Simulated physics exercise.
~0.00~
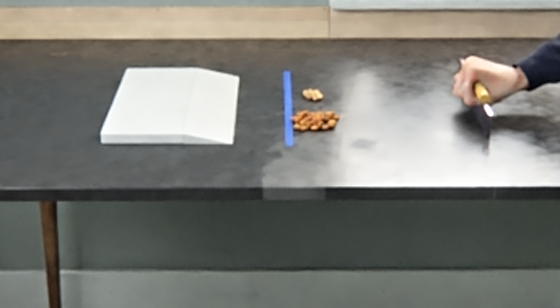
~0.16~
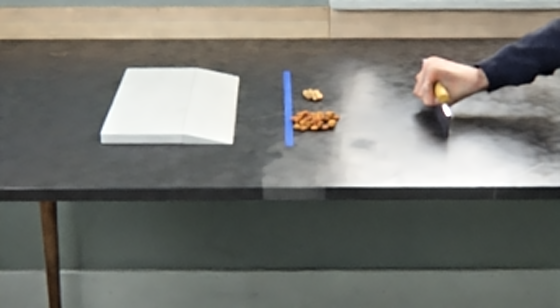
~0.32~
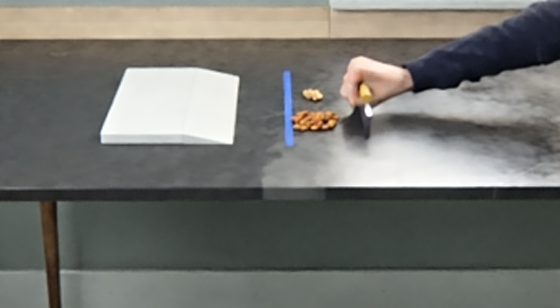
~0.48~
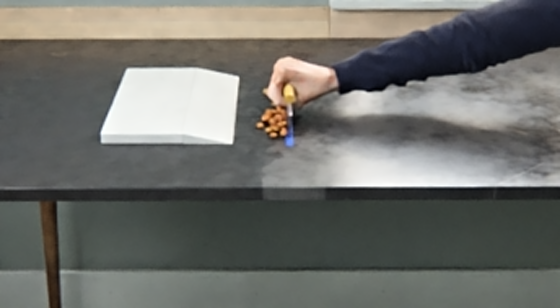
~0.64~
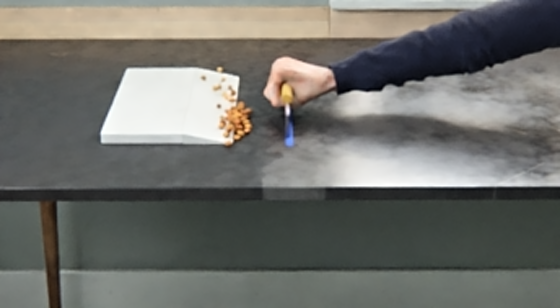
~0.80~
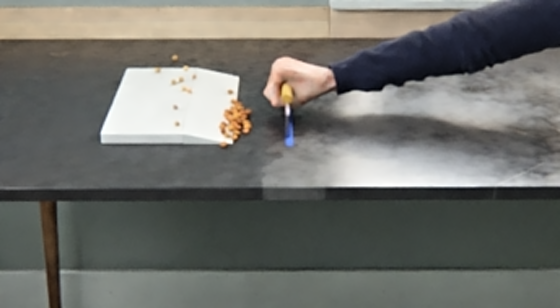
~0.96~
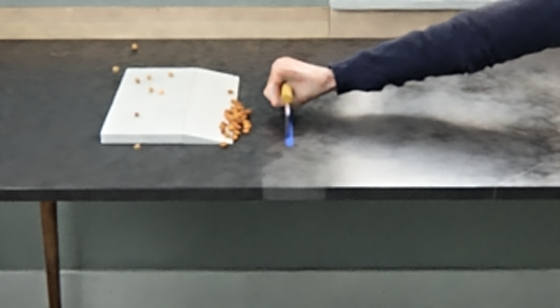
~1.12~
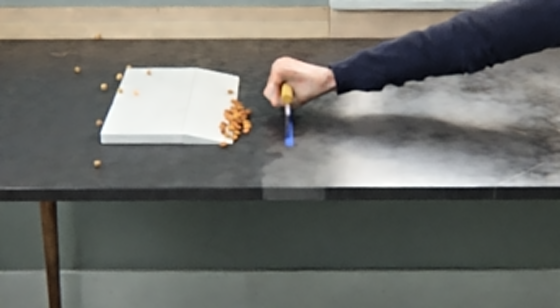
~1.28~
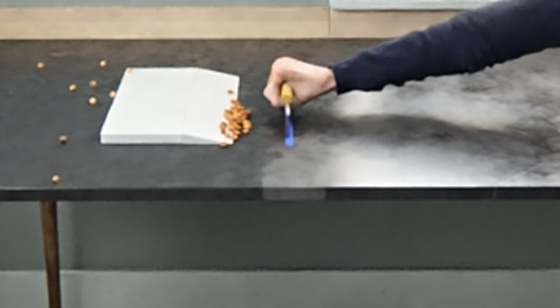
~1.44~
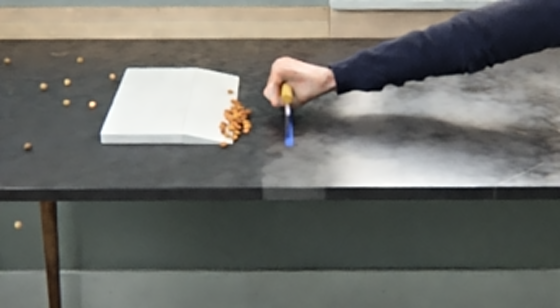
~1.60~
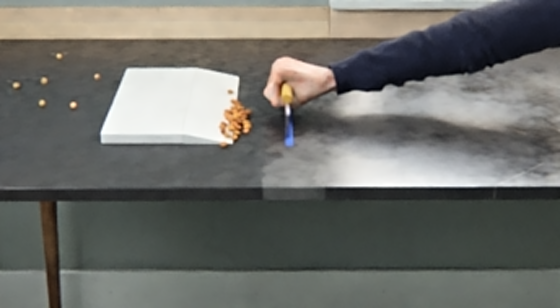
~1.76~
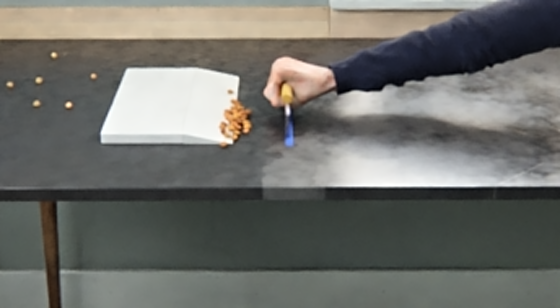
Hand sweeping nuts left with a scraper, stopping at blue tape, most piling against a white wedge while several roll beyond it.
